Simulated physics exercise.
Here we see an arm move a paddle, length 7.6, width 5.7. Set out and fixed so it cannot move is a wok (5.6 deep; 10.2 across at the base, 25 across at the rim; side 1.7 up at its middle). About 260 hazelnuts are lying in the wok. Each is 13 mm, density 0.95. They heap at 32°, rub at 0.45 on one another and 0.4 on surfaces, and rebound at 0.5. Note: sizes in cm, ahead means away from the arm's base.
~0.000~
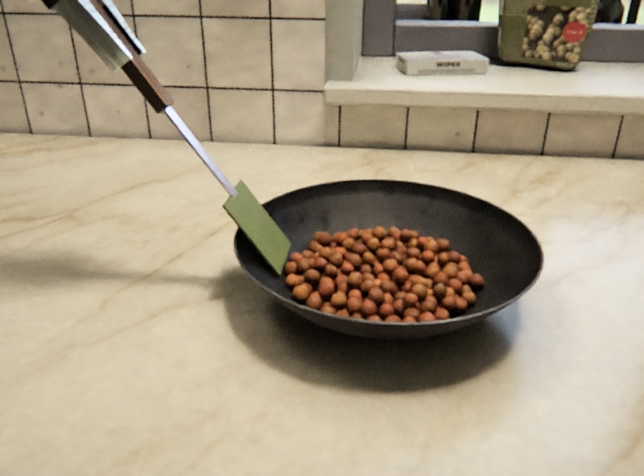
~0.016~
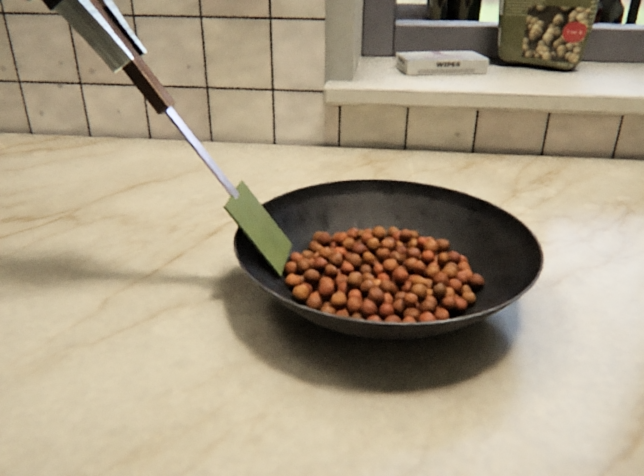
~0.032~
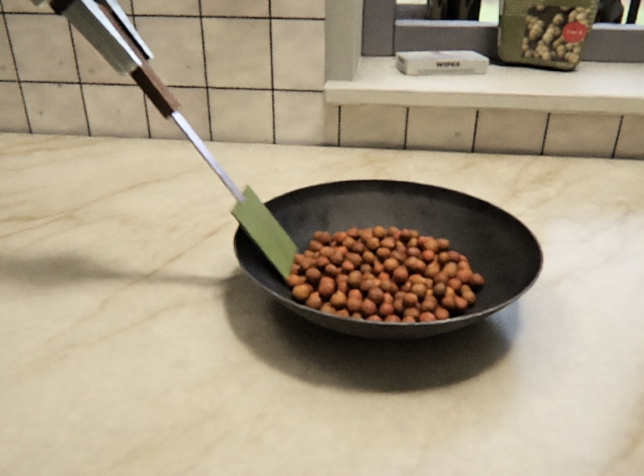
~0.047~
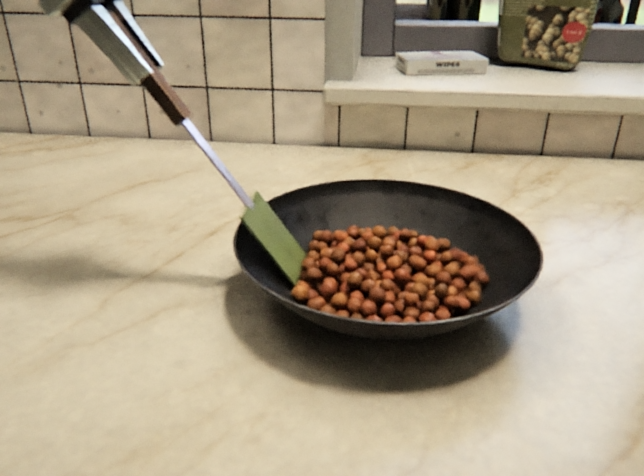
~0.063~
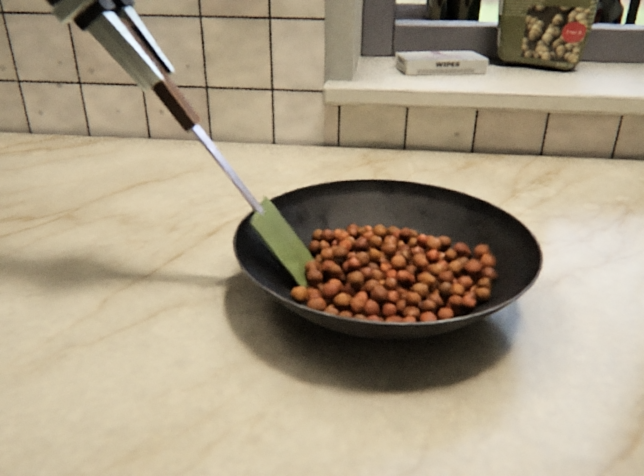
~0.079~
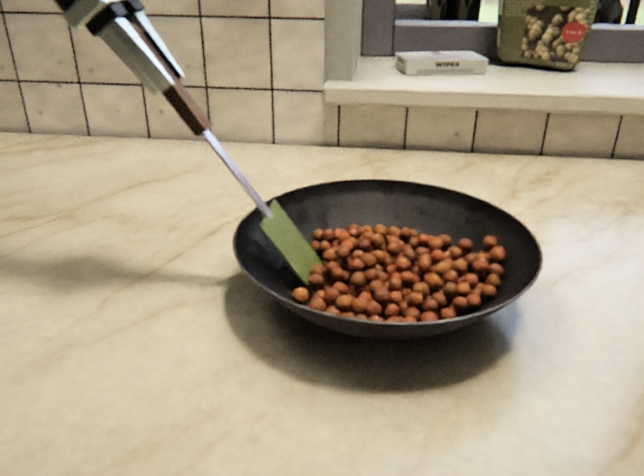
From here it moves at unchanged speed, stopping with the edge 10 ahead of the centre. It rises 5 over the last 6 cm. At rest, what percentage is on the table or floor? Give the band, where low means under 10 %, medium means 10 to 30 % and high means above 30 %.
Band: Medium.
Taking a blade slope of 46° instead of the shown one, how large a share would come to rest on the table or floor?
It would come to roughly 20 percent.
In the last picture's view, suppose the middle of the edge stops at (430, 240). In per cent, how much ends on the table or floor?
Around 0 percent ends on the table or floor.
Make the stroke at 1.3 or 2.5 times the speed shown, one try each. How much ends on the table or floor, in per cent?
Around 25 per cent, then around 45 per cent, would end on the table or floor.
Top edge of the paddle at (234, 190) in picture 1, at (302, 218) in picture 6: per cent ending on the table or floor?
Some 35 percent ends up on the table or floor.
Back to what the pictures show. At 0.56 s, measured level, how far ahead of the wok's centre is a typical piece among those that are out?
I'd say some 22 centimetres.
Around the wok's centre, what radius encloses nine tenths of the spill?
45 cm.
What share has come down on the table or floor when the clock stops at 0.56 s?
Roughly 15 per cent.
By 0.19 s, sloping 55°, highest piece 6 above the table; 257 in the wok.
By 0.30 s, sloping 55°, highest piece 7 above the table; 257 in the wok.
By 0.56 s, sloping 55°, highest piece 7 above the table; 204 in the wok, 44 on the table or floor, 9 on the blade or in flight.
By 1.61 s, sloping 55°, highest piece 5 above the table; 204 in the wok, 53 on the table or floor.
Final count, 204 in the wok, 53 on the table or floor. That is 21 % on the table or floor.
